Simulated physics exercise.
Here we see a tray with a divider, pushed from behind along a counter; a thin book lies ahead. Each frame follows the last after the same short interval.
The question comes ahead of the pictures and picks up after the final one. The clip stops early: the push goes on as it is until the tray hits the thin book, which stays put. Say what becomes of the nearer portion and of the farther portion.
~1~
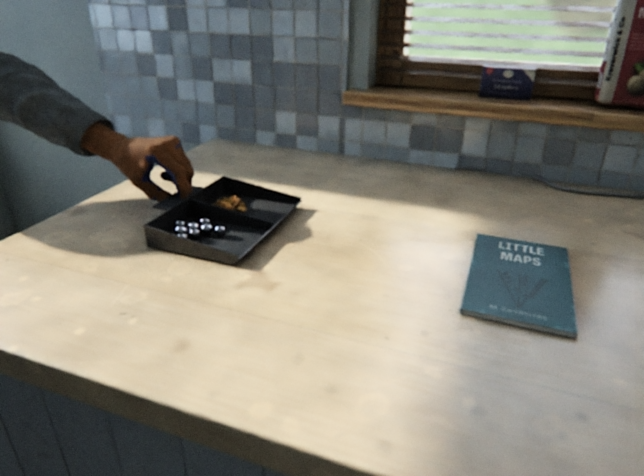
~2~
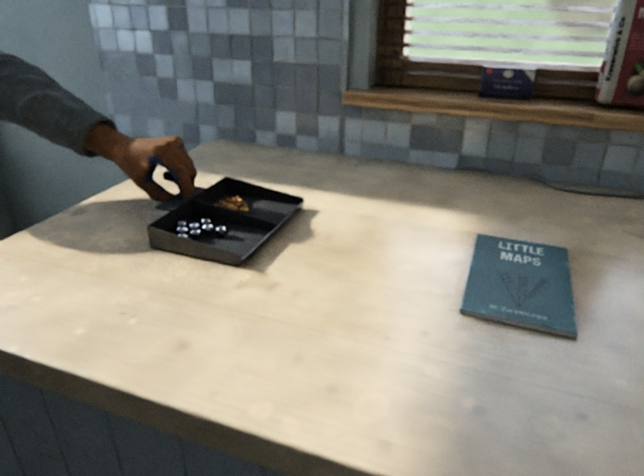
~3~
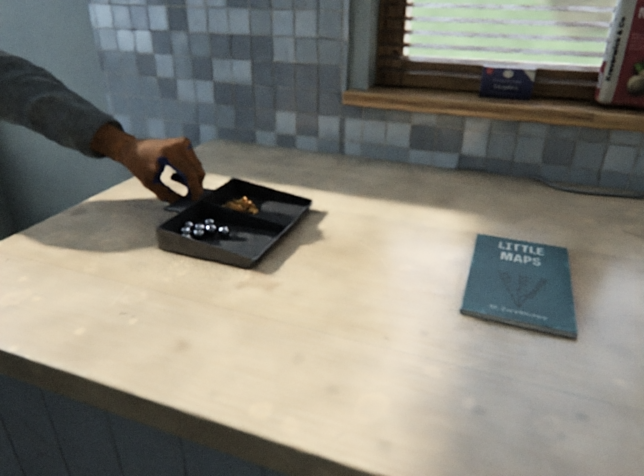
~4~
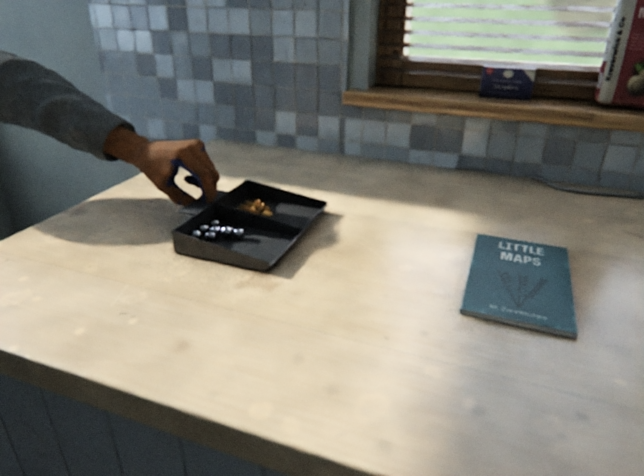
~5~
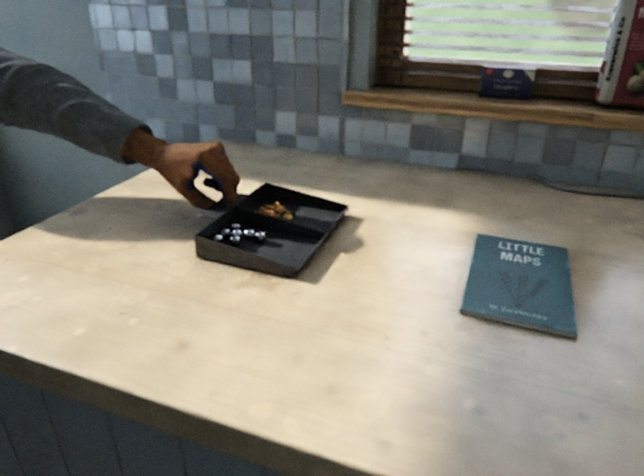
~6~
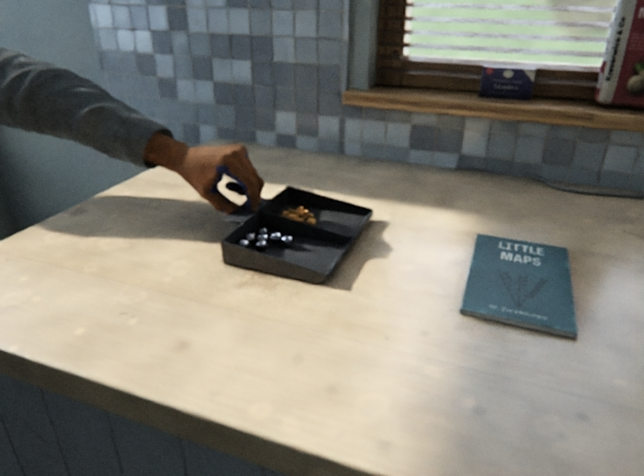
For the nearer portion, it doesn't stay fully in. Farther portion? It doesn't spill.
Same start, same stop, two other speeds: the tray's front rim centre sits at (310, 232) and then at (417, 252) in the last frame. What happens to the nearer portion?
Trial 1 - it holds inside the tray; trial 2 - it spills partly over.
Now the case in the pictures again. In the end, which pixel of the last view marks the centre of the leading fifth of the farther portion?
Look around (462, 243) in the final frame.
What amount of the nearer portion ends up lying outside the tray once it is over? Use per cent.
It works out to around 50 in a hundred.
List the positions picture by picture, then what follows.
The first frame shows front rim at (274, 226), at rest; thin book at (519, 296); nearer portion at (194, 228), a few steel balls; farther portion at (228, 204), a few cereal squares.
The second frame shows front rim at (277, 227), hardly any of the way covered; farther portion at (230, 204).
The third frame shows front rim at (287, 228), a small part of the way covered; nearer portion at (200, 229).
The fourth frame shows front rim at (303, 231), about a quarter of the way covered; farther portion at (252, 208).
The fifth frame shows front rim at (326, 235), about a quarter of the way covered; nearer portion at (237, 234).
The sixth frame shows front rim at (353, 240), about half of the way covered; thin book at (519, 296); nearer portion at (263, 239); farther portion at (295, 215).
Then, 0.11 s after the last picture, tray still sliding, front rim near (409, 251); nearer portion all inside; farther portion all inside.
Then, 0.32 s after the last picture, tray stopped at the thin book; nearer portion all inside, moved towards the front rim; farther portion all inside, moved towards the front rim.
Then, 0.53 s after the last picture, tray stopped at the thin book; nearer portion about half out of the tray; farther portion all inside, moved towards the front rim.
By the end, tray stopped at the thin book; nearer portion about half out of the tray; farther portion all inside, moved towards the front rim.
